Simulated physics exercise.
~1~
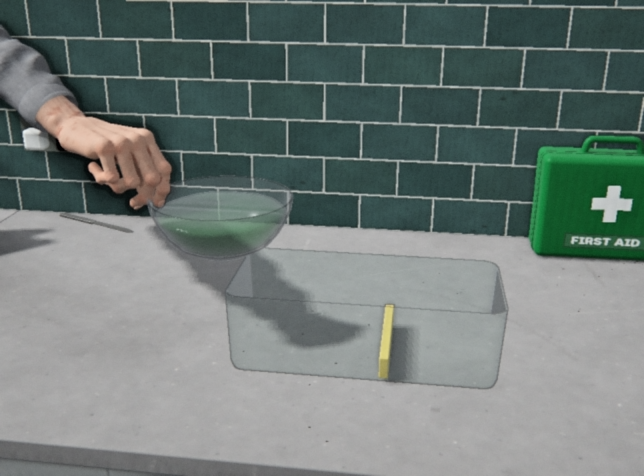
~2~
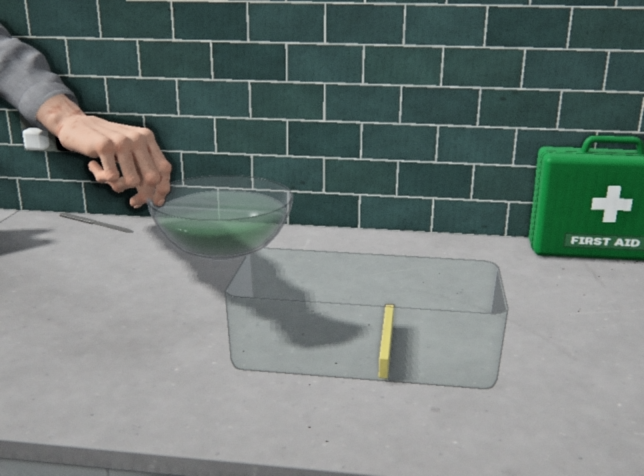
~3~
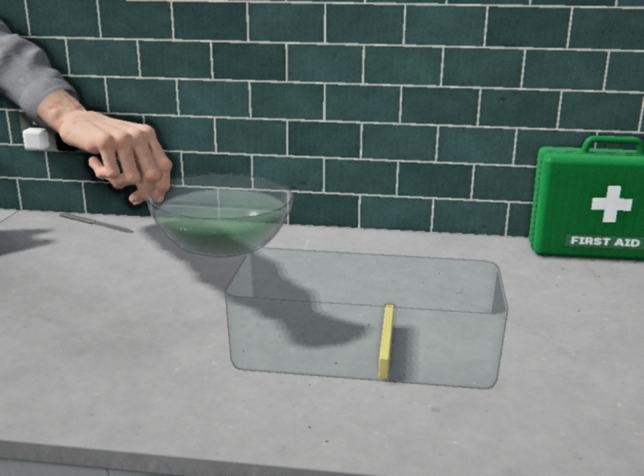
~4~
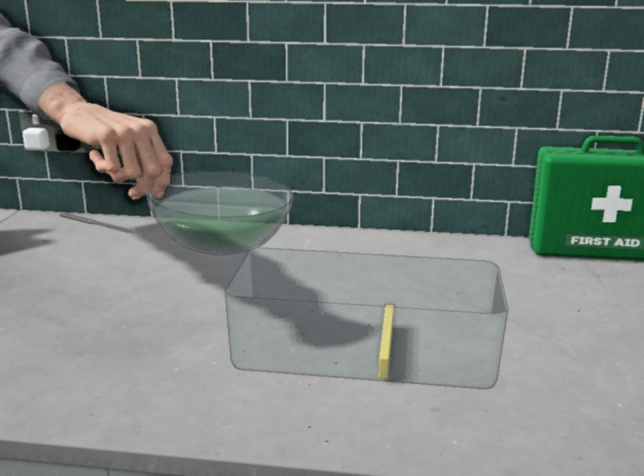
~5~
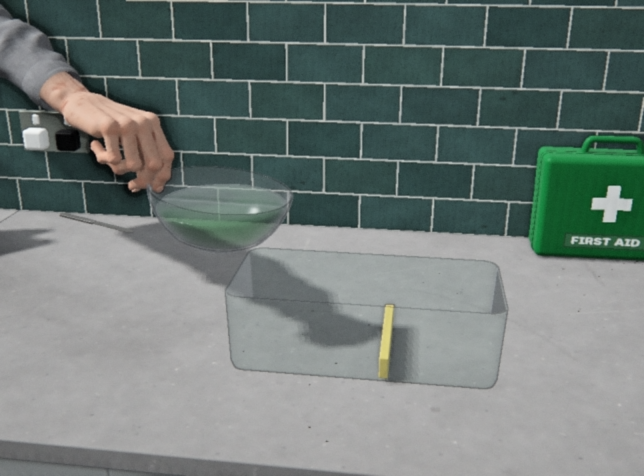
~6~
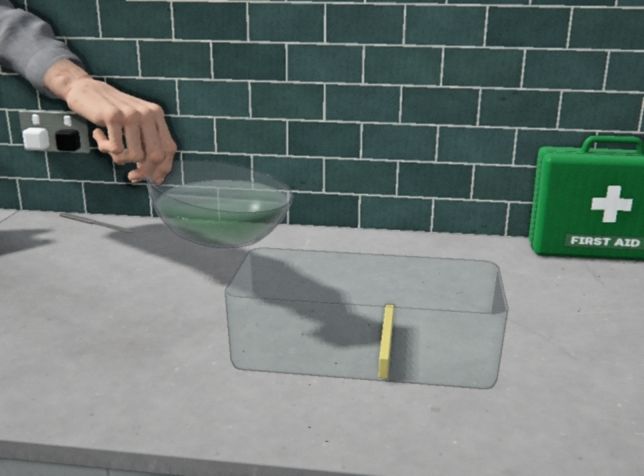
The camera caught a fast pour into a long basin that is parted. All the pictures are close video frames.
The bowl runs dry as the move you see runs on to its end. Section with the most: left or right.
Left.
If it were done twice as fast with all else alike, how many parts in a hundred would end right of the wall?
Roughly 40 in a hundred.
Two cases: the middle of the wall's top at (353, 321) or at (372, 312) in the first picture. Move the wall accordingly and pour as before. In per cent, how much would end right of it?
About 80 per cent, then about 35 per cent.
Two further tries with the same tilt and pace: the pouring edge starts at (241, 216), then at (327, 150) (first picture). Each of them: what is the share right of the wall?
Roughly 25 per cent, then roughly 70 per cent.
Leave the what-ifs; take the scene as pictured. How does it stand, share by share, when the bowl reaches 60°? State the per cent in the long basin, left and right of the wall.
Left side: 15 in a hundred; right side: 0 in a hundred.
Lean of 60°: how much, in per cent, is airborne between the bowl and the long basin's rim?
Roughly 35 in a hundred.
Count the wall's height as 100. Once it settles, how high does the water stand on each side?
The left reaches some 70 %, the right about 40 %.
A moment on, the tilt is 60° and 48 per cent is still to pour, 16 is left of the wall and 0 right of it.
Next, the tilt is 95° and 1 per cent is still to pour, 74 is left of the wall and 17 right of it.
Then the tilt is 106° and 0 per cent is still to pour, 79 is left of the wall and 20 right of it.
Later the tilt is 106° and 0 per cent is still to pour, 74 is left of the wall and 25 right of it.
Finally, 74 per cent lies left of the wall, 25 right of it and 1 outside.
